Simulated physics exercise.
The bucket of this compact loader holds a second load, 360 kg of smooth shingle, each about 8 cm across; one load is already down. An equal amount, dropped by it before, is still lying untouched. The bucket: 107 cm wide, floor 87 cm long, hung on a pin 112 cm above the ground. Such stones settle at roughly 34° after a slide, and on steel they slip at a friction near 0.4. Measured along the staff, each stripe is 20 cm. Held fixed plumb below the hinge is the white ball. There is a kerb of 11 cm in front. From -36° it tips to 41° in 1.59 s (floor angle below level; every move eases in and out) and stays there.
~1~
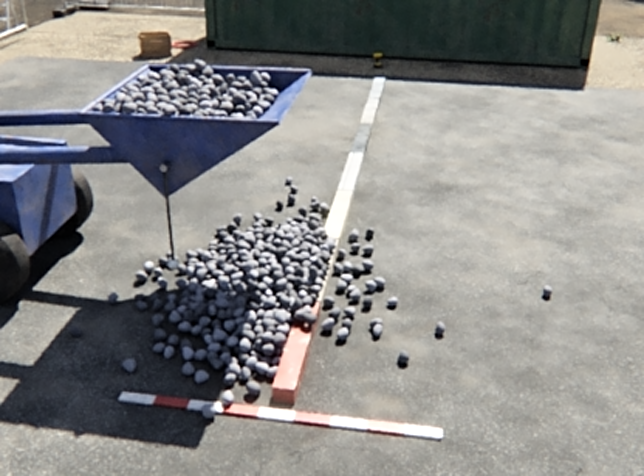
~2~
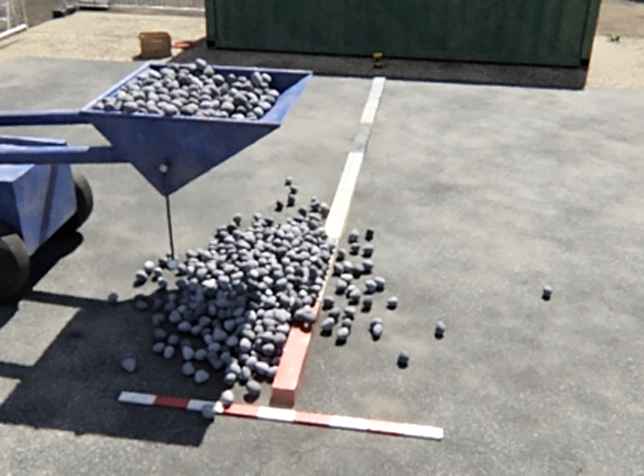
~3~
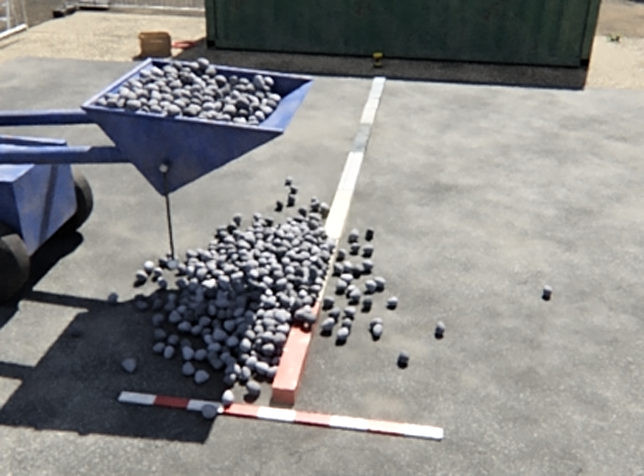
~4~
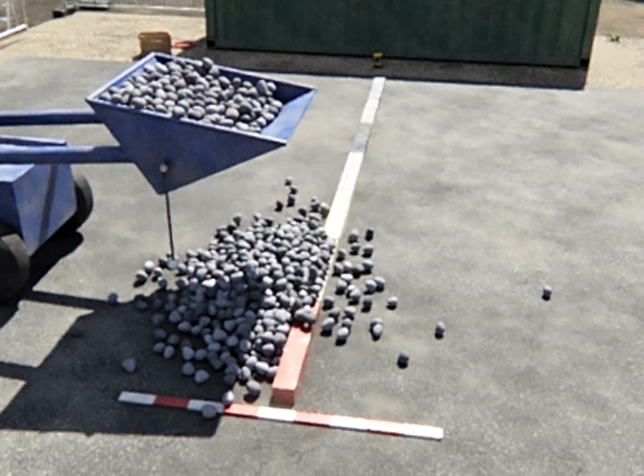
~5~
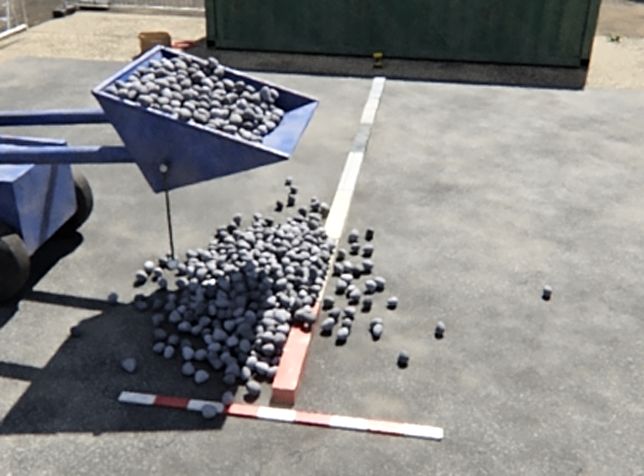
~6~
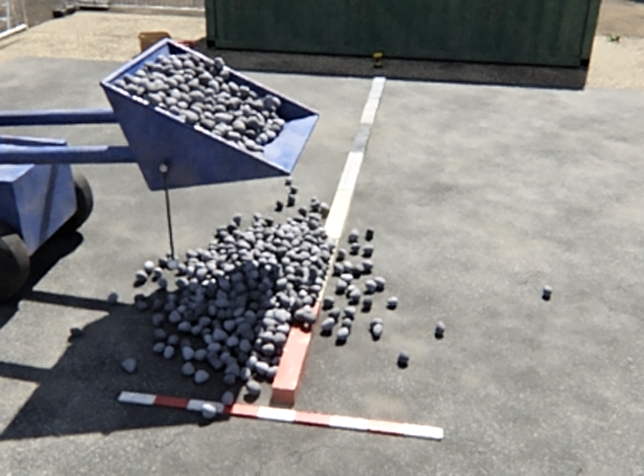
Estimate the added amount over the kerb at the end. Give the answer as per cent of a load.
Roughly 74 per cent of a load.
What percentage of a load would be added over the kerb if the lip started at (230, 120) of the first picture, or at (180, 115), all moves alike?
The first would add around 30 per cent, the second around 0 per cent.
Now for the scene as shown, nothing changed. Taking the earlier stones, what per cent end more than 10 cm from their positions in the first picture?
5 per cent.
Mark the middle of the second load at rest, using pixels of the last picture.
Around (359, 282) in the last picture.
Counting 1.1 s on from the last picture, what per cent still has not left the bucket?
That works out to about 20 %.
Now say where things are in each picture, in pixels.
In the first frame, the bucket is at -36°, its lip at (279, 123); the top of the load is at (171, 78). The earlier load is highest near (273, 257), 23 cm above ground level, 95 % on this side of the kerb, 5 % over the kerb.
The second frame shows lip at (280, 126), floor tilted -35°, highest stones at (172, 77).
The third frame shows lip at (283, 133), floor tilted -31°, highest stones at (170, 75).
The fourth frame shows lip at (286, 144), floor tilted -26°, highest stones at (163, 73).
The fifth frame shows lip at (289, 158), floor tilted -19°, highest stones at (165, 68).
In the sixth frame, the bucket is at -11°, its lip at (290, 174); the top of the load is at (171, 64).
Then, 0.6 s after the last picture the floor is at 29°; in per cent of one load, 95 in the bucket, 100 on this side of the kerb, 5 over the kerb; the foremost stones are at (412, 311).
Then, 1.1 s after the last picture the floor is at 41°; in per cent of one load, 22 in the bucket, 142 on this side of the kerb, 36 over the kerb; the foremost stones are at (433, 309).
Then, 1.4 s after the last picture the floor is at 41°; in per cent of one load, 0 in the bucket, 132 on this side of the kerb, 68 over the kerb; the foremost stones are at (494, 302).
Then, 4.0 s after the last picture the floor is at 41°; in per cent of one load, 0 in the bucket, 121 on this side of the kerb, 79 over the kerb; the foremost stones are at (564, 303). Net gain over the kerb, 74.
